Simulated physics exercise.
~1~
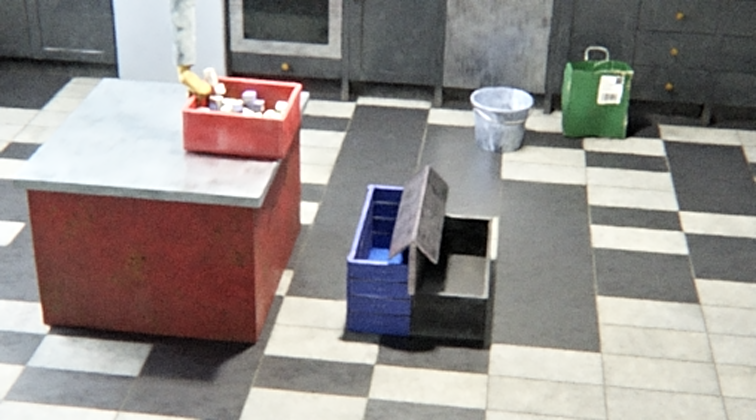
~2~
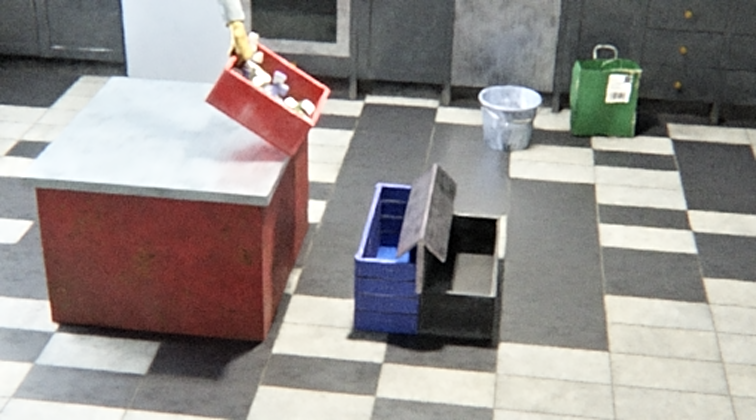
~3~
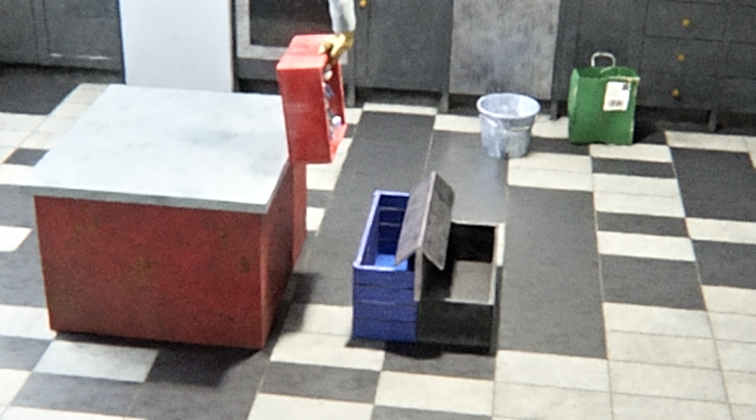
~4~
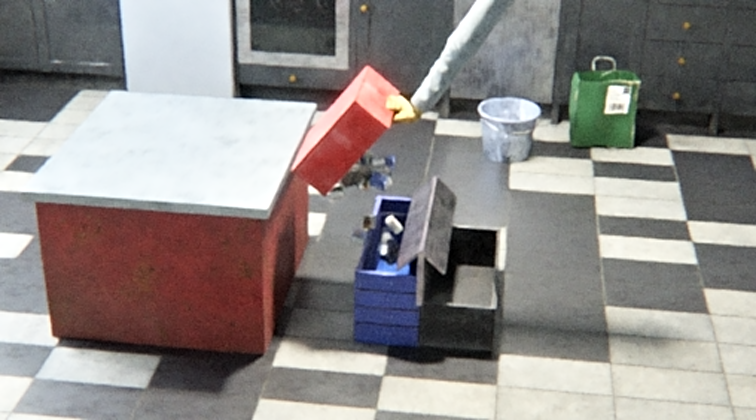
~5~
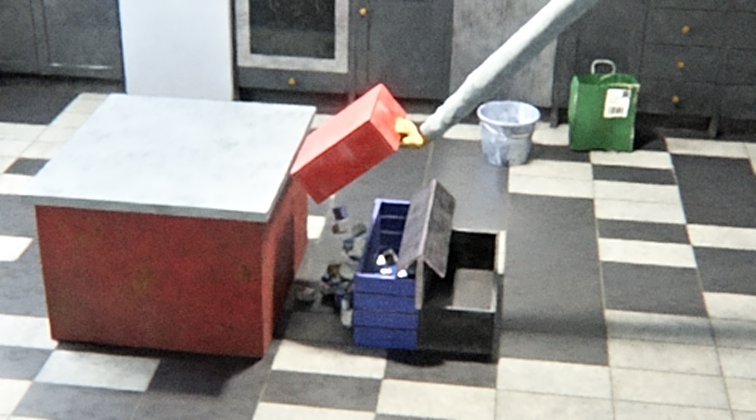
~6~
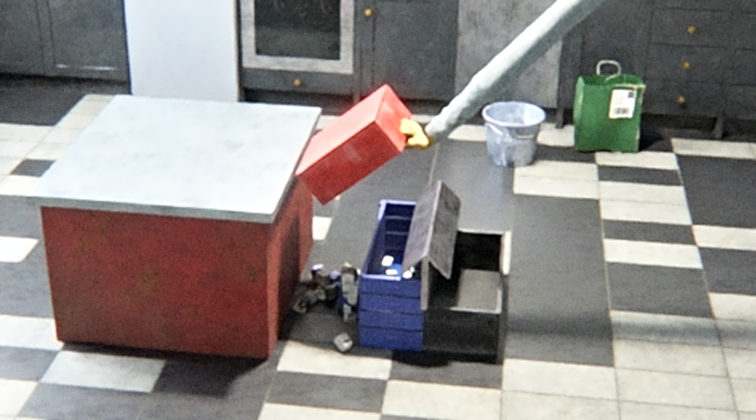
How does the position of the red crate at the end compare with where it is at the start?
At the start the red crate sits upright on the right part of the bench top. At the end it is farther right and slightly lower, held tipped over past the bench's edge near the blue box.
